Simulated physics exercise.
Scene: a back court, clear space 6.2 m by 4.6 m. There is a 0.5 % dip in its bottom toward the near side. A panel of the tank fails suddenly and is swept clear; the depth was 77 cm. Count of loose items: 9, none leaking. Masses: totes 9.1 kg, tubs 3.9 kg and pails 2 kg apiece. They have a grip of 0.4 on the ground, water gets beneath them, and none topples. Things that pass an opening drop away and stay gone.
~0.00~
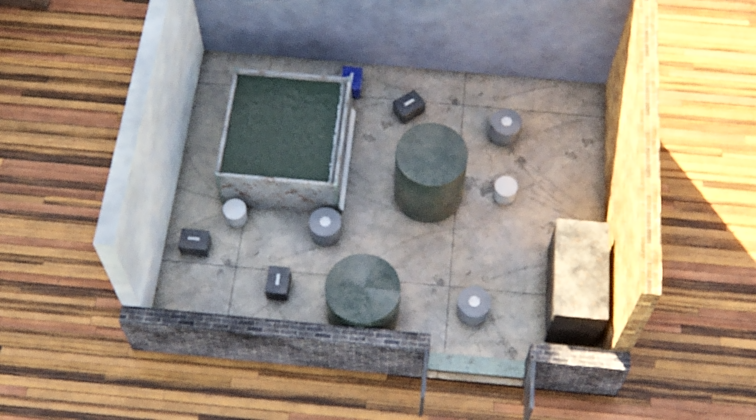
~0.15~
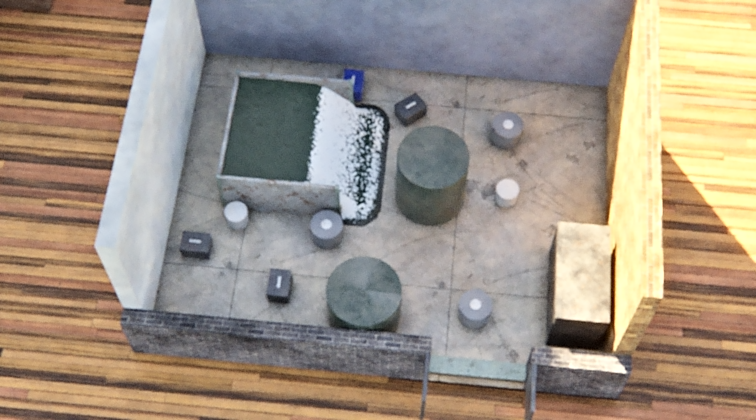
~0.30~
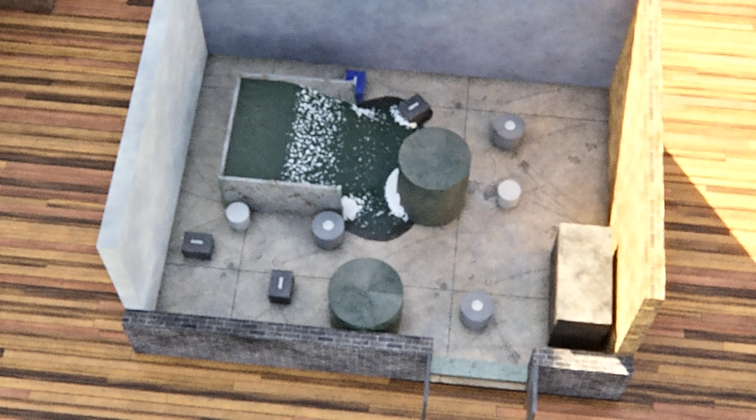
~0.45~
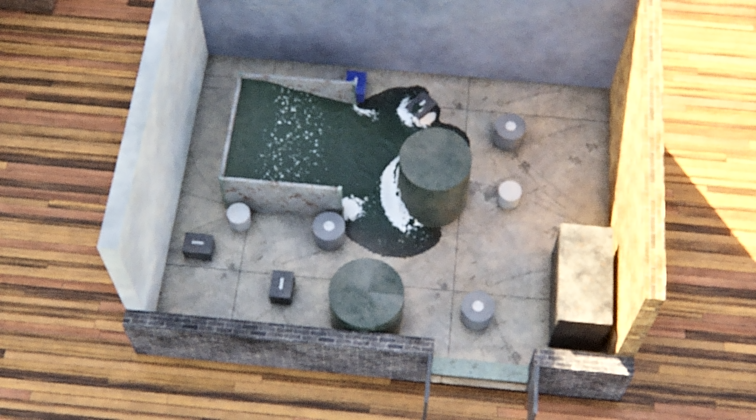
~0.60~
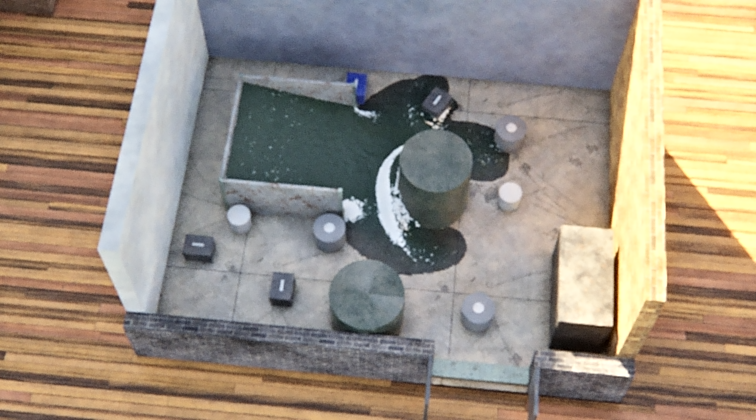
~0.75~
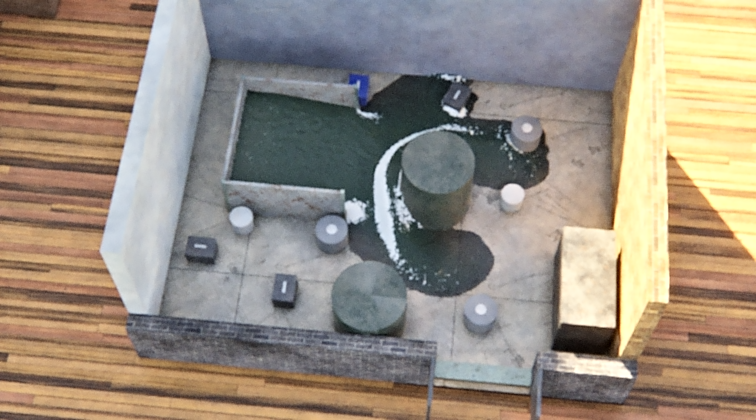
Dark green water pours from the open right side of a raised rectangular tank in a small walled court, seen from high above, with wooden planks all around. Grey tubs, small white pails, dark boxes and two big green cylinders stand about, a tan block at right. Foaming white, the water spreads rightward and curls around the farther cylinder, shifting a dark box and a grey tub slightly right.
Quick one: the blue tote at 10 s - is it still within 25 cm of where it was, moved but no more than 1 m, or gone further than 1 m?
Still within 25 cm.
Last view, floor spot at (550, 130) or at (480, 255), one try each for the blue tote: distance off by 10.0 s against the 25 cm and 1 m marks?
I'd say it lands far off on the first try and it lands far off on the second.
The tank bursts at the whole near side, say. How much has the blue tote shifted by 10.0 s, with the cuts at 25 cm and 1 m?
So the blue tote winds up far off.
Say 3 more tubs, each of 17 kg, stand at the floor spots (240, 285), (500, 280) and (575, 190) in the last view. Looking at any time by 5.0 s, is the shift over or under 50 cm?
Going one by one: Not far enough, too far, too far.
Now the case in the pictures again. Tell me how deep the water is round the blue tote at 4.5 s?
Depth: About 3 cm.
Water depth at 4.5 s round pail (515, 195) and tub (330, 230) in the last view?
Depth approx. 9 cm / 1 cm.
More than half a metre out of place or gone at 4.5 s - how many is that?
I make it 4.
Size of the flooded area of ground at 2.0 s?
Around 18 m2 of it.
After 2.0 s the blue tote is near (358, 86), 0.0 m from its start, aground; 1 of 9 are out; 2 afloat.
After 4.5 s the blue tote is near (358, 86), 0.0 m from its start, aground; 1 of 9 are out; 3 afloat.
After 7.0 s the blue tote is near (358, 86), 0.0 m from its start, aground; 1 of 9 are out; 6 afloat.
After 10.0 s the blue tote is near (358, 86), 0.0 m from its start, aground; 1 of 9 are out; 4 afloat.
